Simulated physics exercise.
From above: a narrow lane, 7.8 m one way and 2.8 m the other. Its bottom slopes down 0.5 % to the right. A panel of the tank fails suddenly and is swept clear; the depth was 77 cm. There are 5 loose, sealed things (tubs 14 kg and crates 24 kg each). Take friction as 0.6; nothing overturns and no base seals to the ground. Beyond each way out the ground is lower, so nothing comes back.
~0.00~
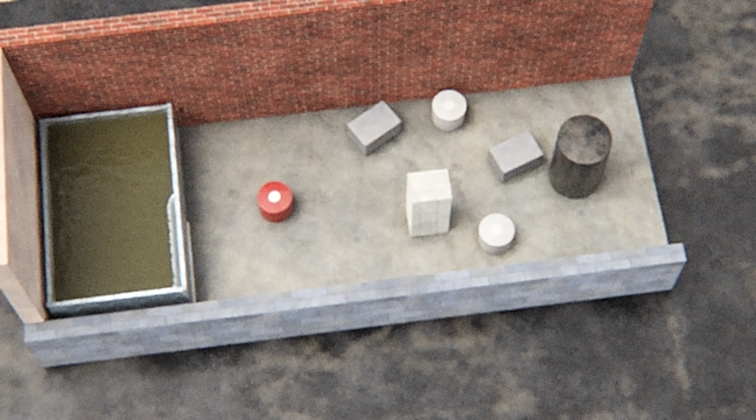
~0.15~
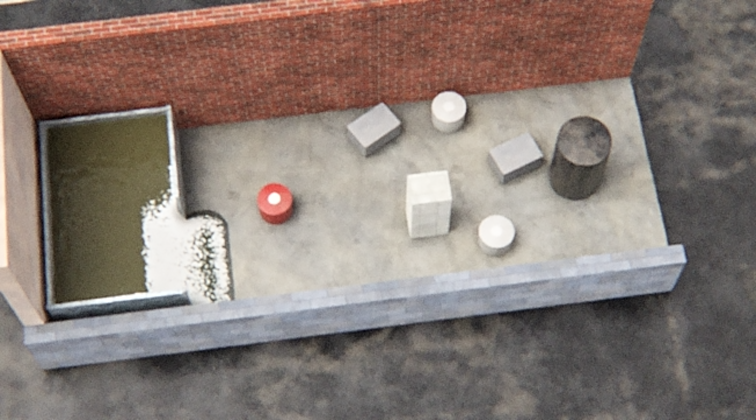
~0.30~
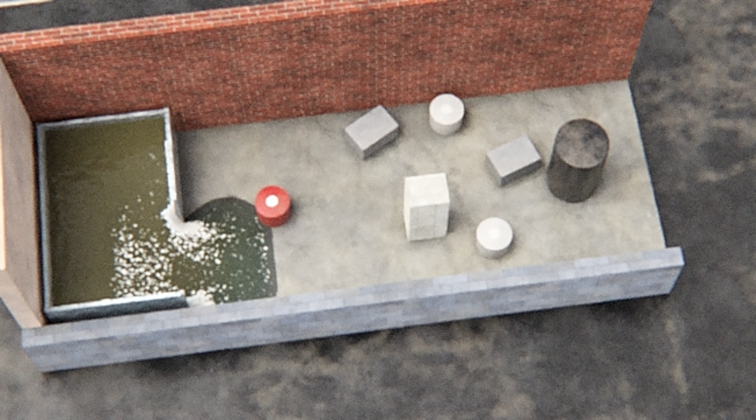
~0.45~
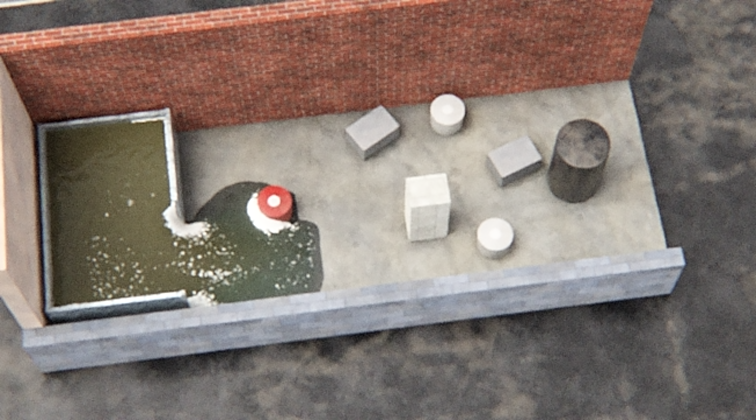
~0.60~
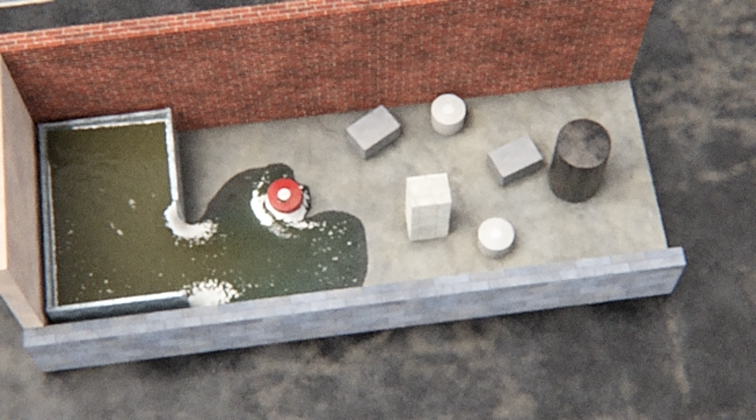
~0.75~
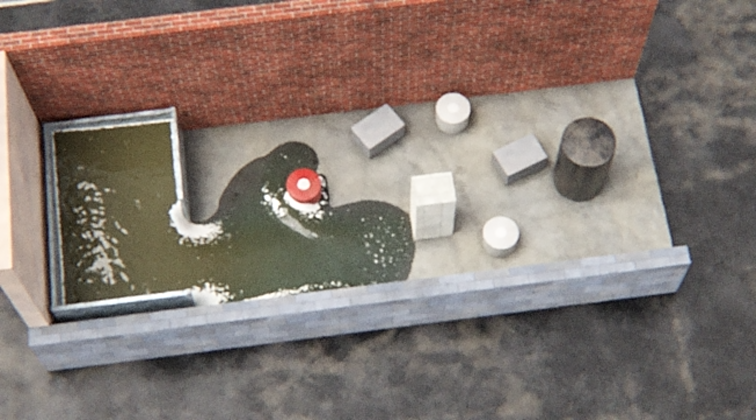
In a narrow walled lane seen from above, murky water bursts through a gap in a tank's right side and spreads rightward across the floor, surrounding a red tub and shifting it slightly right while the other objects stay put.
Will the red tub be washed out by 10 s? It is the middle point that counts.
The red tub remains inside.
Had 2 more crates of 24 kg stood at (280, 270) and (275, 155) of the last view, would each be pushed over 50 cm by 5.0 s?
In that order: More, under.
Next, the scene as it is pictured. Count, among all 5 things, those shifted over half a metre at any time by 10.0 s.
That makes 4.
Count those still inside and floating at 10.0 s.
At that moment 0.
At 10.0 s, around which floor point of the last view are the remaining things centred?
Around (359, 152).
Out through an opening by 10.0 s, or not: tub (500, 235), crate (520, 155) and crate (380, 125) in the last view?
In turn: Gone, gone, inside.
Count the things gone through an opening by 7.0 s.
3 of them.
After 2.0 s the red tub is near (360, 145), 1.3 m from its start, aground; 0 of 5 are out; 0 afloat.
After 4.5 s the red tub is near (344, 171), 0.9 m from its start, aground; 3 of 5 are out; 1 afloat.
After 7.0 s the red tub is near (333, 156), 1.0 m from its start, aground; 3 of 5 are out; 0 afloat.
After 10.0 s the red tub is near (333, 156), 1.0 m from its start, aground; 3 of 5 are out; 0 afloat.
